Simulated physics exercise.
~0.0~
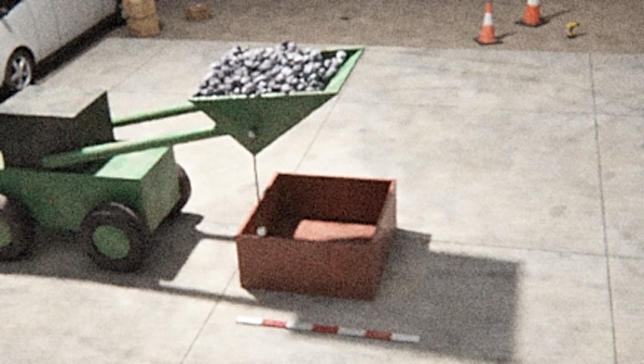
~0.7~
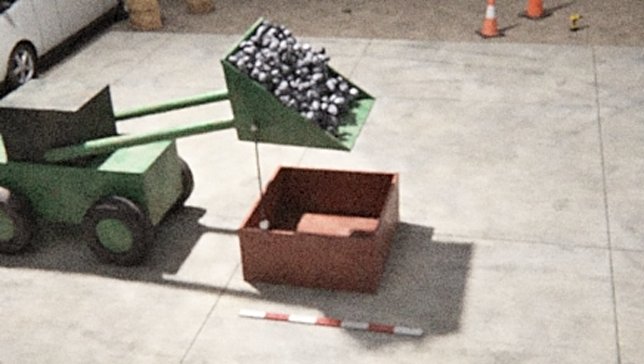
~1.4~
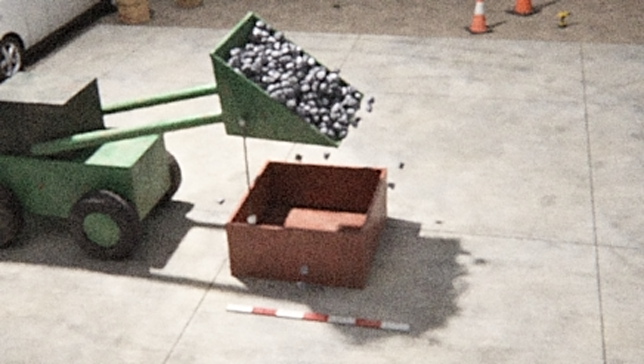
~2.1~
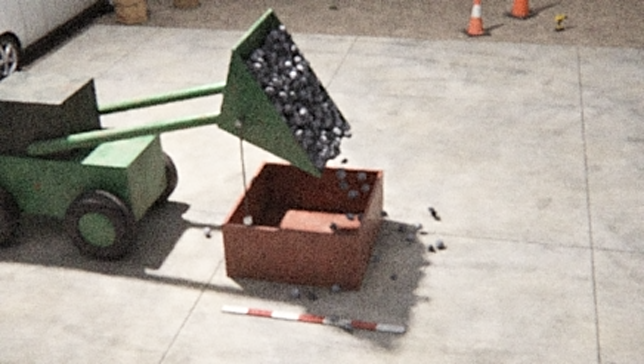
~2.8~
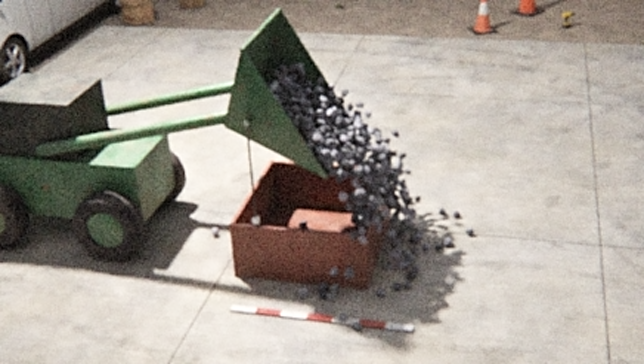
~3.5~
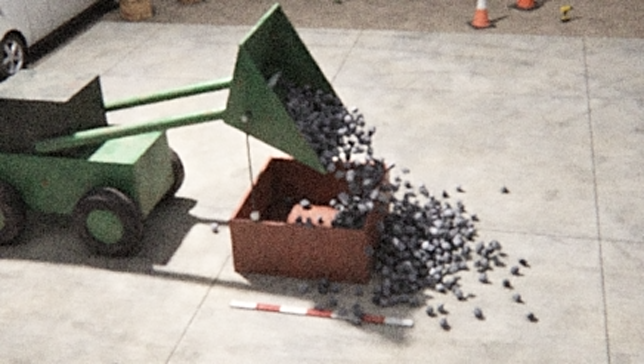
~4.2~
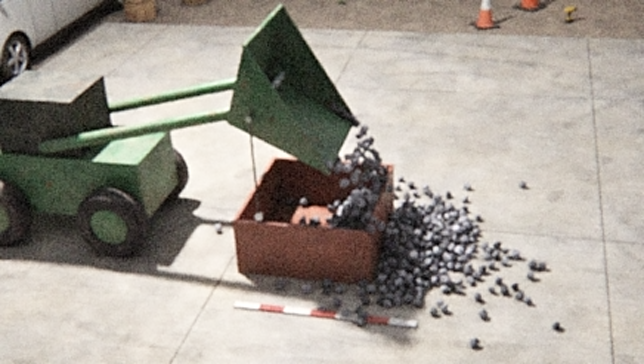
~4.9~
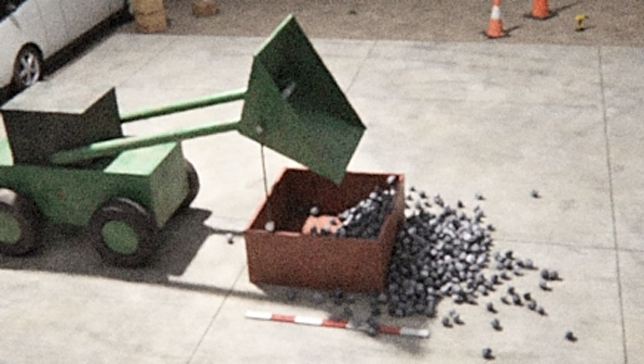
On a concrete yard, a green loader tips grey stones partly into a rusty bin, many spilling right.
